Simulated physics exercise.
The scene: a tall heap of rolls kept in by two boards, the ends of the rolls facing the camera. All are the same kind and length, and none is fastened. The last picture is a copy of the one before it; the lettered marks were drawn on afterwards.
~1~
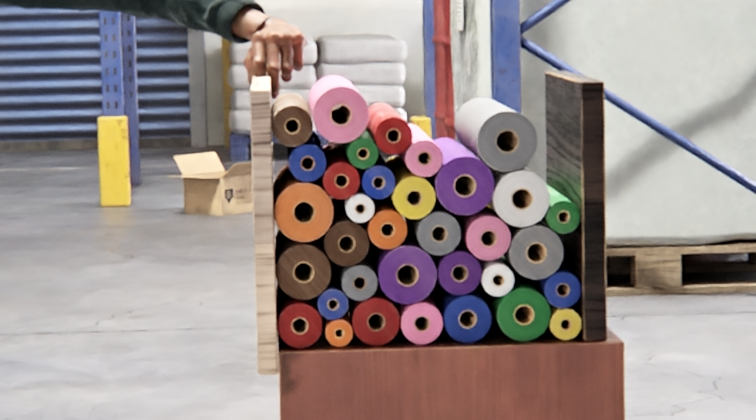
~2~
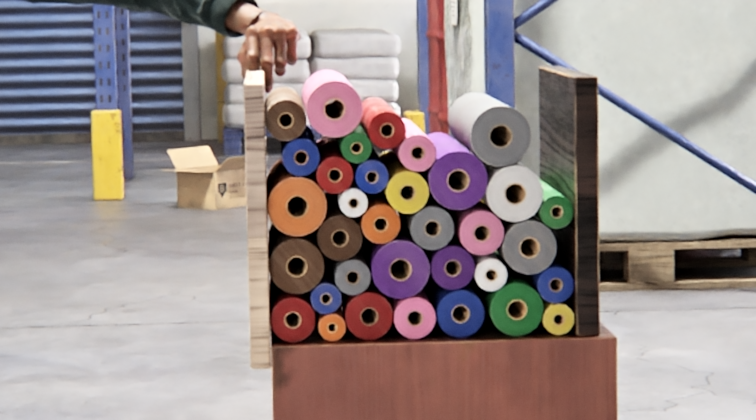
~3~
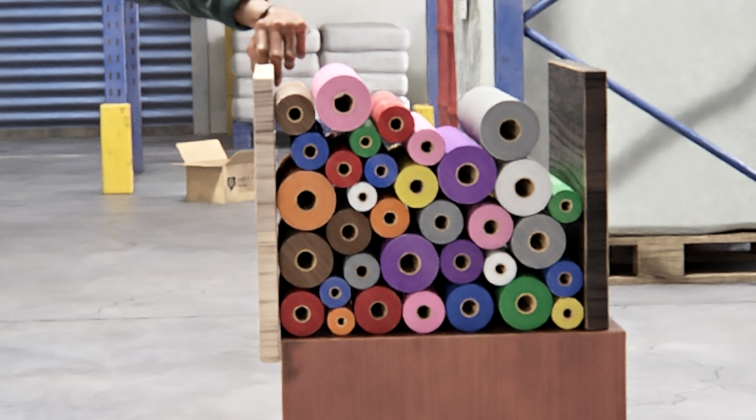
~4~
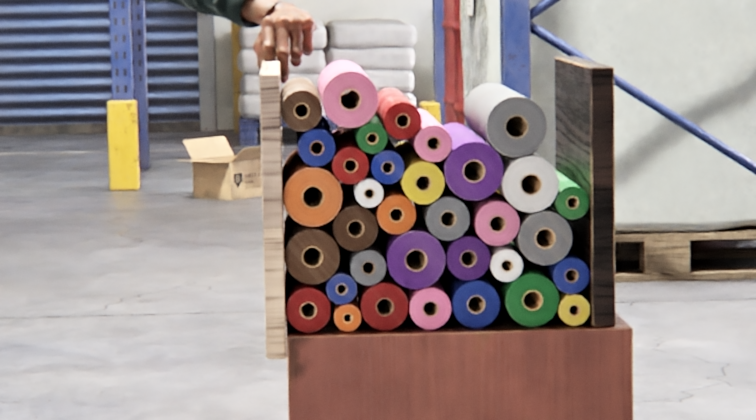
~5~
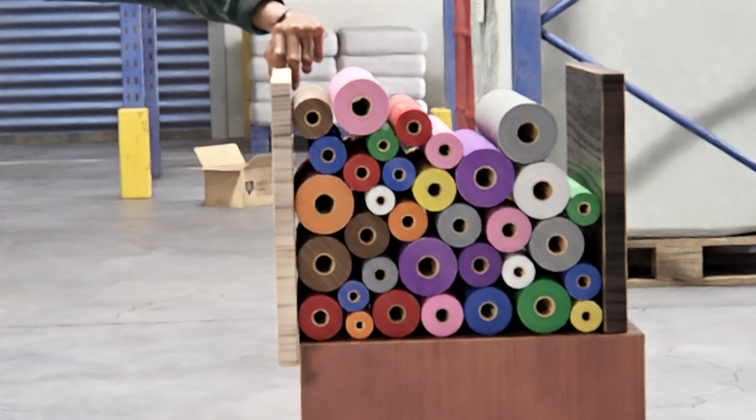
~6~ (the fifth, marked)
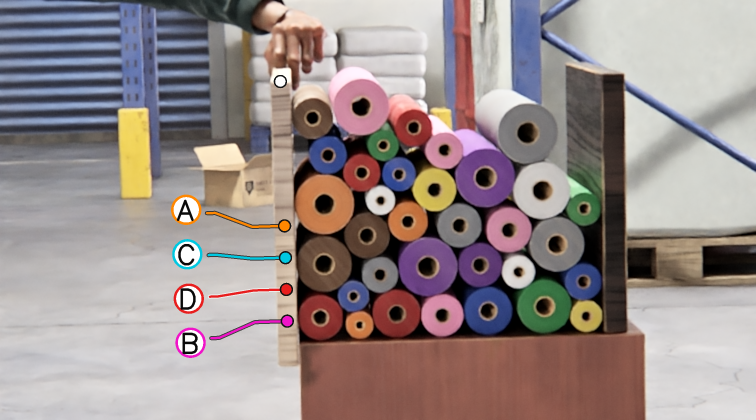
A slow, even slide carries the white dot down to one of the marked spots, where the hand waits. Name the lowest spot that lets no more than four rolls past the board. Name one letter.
The last mark within the limit is A.
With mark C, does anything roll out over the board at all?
At C: Yes.
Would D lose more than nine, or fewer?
At D, fewer than nine.
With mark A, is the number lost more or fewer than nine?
Fewer than nine.
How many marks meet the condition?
One of the four.
On the marked copy, A at (284, 226); B at (287, 321); C at (285, 258); D at (286, 290); the white dot at (280, 81).
Taking A. A third of the way, top of the board (293, 156).
Two thirds of the way, top of the board (295, 225).
When it is over, top of the board (295, 225), three out over the board.
As for the rest, B more than four out over the board; C more than four out over the board; D more than four out over the board.
